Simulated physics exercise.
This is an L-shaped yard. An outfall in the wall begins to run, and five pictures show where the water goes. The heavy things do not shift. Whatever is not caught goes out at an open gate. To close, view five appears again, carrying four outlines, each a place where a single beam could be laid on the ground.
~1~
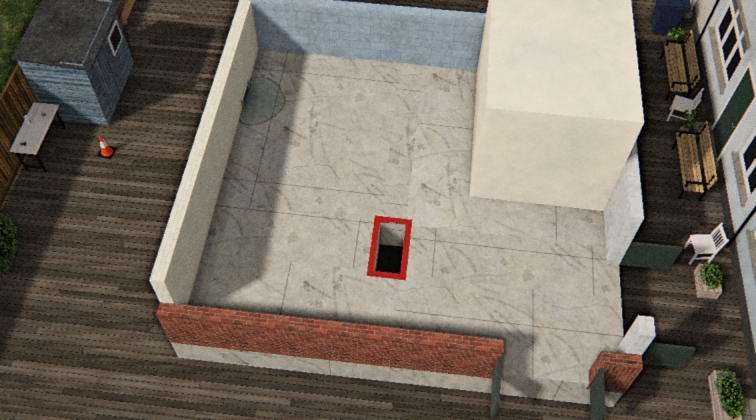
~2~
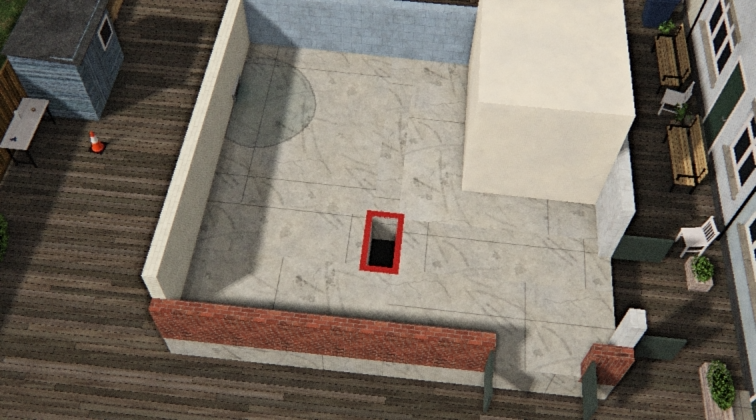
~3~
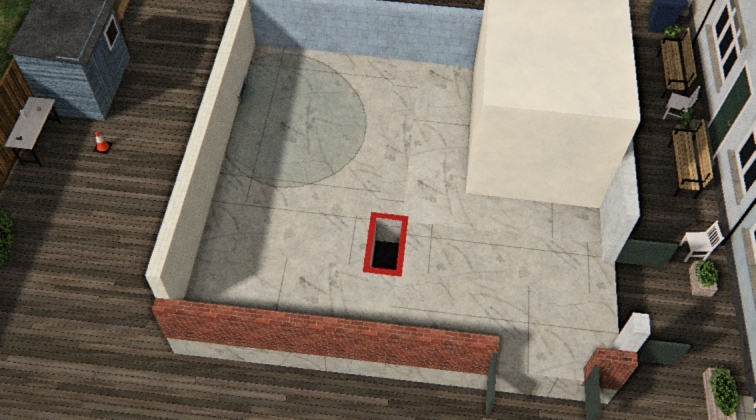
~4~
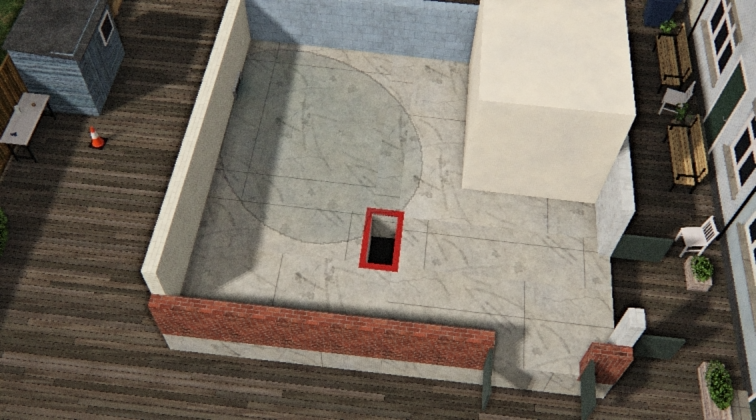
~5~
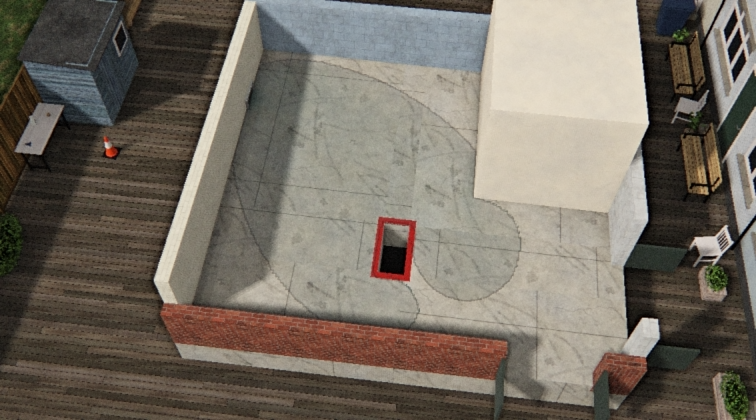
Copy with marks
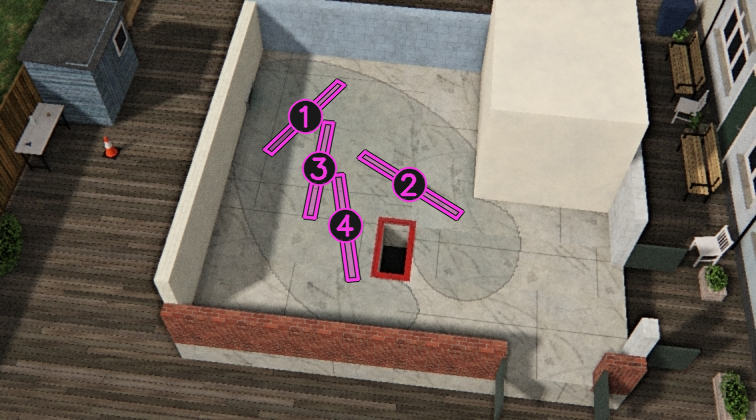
To begin with, a small patch of shallow water lies near the upper-left corner of a walled, L-shaped yard, seen from above. It spreads in a widening round sheet across the pale paving towards the red-edged drain pit, then reaches the pit and extends around it to the right and below.
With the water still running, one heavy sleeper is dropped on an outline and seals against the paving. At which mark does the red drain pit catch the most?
Best: 2.
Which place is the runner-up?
4 it is.
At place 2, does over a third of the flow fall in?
No.
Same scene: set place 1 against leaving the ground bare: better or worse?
Place 1 is worse.
On the marked copy, 1 from (268, 151) to (340, 83); 2 from (362, 154) to (459, 215); 3 from (309, 217) to (328, 122); 4 from (338, 175) to (352, 279).
With 1, about 4 % of the stream runs into the red drain pit, about 96 % out by the gates.
With 2, about 27 % of the stream runs into the red drain pit, about 73 % out by the gates.
With 3, about 6 % of the stream runs into the red drain pit, about 94 % out by the gates.
With 4, about 17 % of the stream runs into the red drain pit, about 83 % out by the gates.
